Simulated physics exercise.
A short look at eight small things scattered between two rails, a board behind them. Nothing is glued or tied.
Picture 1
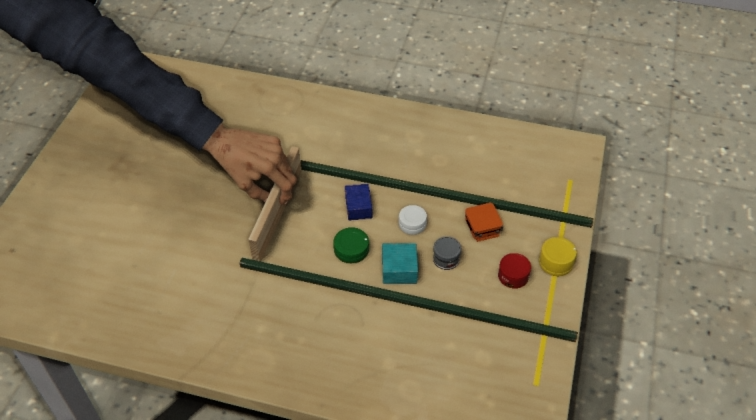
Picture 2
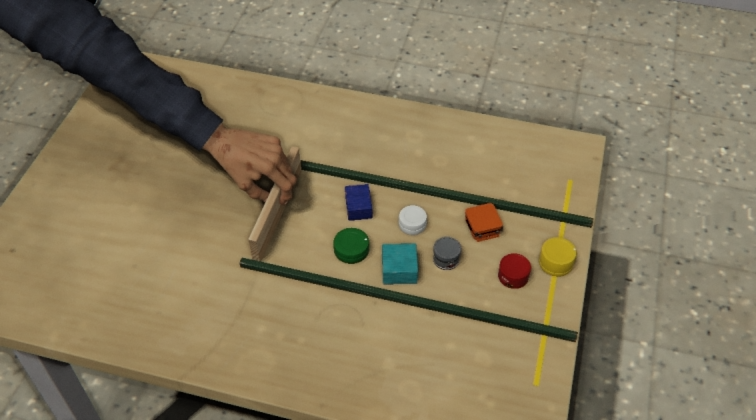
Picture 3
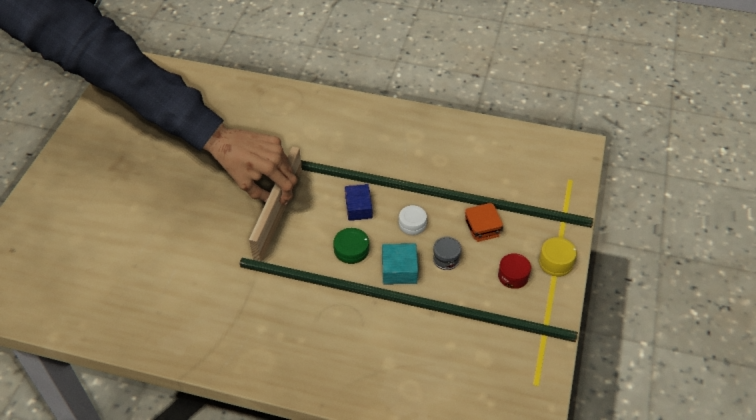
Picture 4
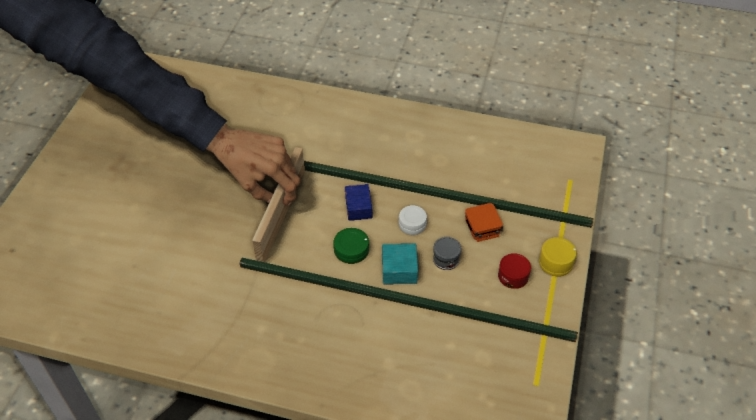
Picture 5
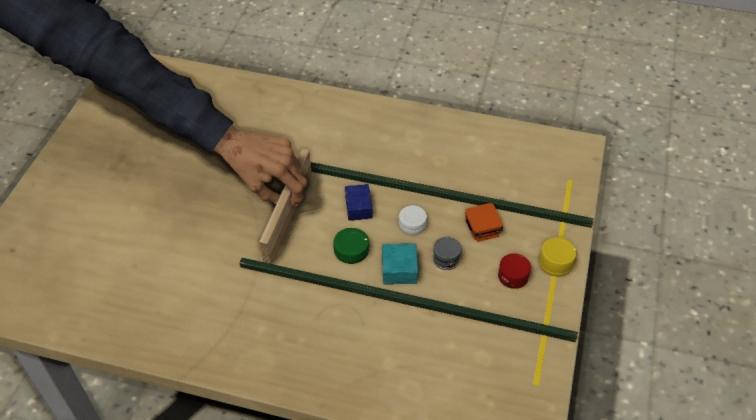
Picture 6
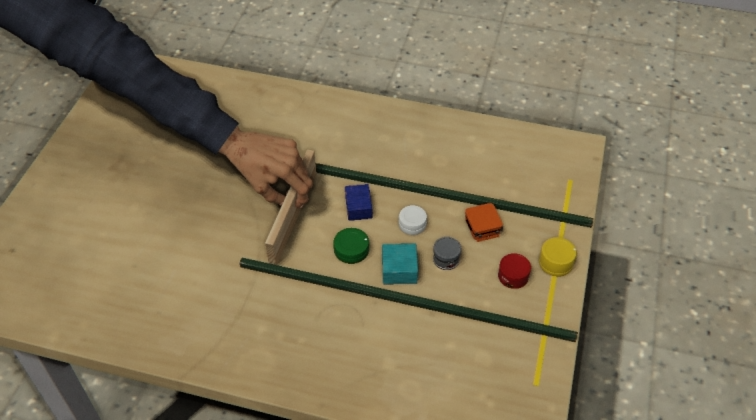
A hand slides a wooden board slightly right behind eight small, still objects between two rails.
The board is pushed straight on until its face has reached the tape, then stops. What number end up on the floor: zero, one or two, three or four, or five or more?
Here the number that fall off is five or more.
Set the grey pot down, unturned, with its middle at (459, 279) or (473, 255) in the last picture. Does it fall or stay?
In that order, it is lost; is lost.
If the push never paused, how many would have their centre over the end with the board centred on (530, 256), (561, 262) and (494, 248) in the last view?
The counts: 1, 5 and 0.
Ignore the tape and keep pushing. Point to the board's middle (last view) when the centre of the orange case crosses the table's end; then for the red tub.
Its middle is around (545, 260) and around (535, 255).
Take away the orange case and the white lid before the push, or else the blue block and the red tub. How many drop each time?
Fallen: 3, and 2 in the other try.
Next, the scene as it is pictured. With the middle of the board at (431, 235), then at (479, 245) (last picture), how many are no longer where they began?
The counts are 6 and 7.
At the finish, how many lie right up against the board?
The number is 3.
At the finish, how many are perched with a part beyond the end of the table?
That would be 2.
A little later, none off yet; yellow lid at rest near (557, 257); red tub at rest near (514, 271); orange case at rest near (483, 223).
When it is over, the number that fall off is five or more; down, white lid, grey pot, orange case, red tub and yellow lid.
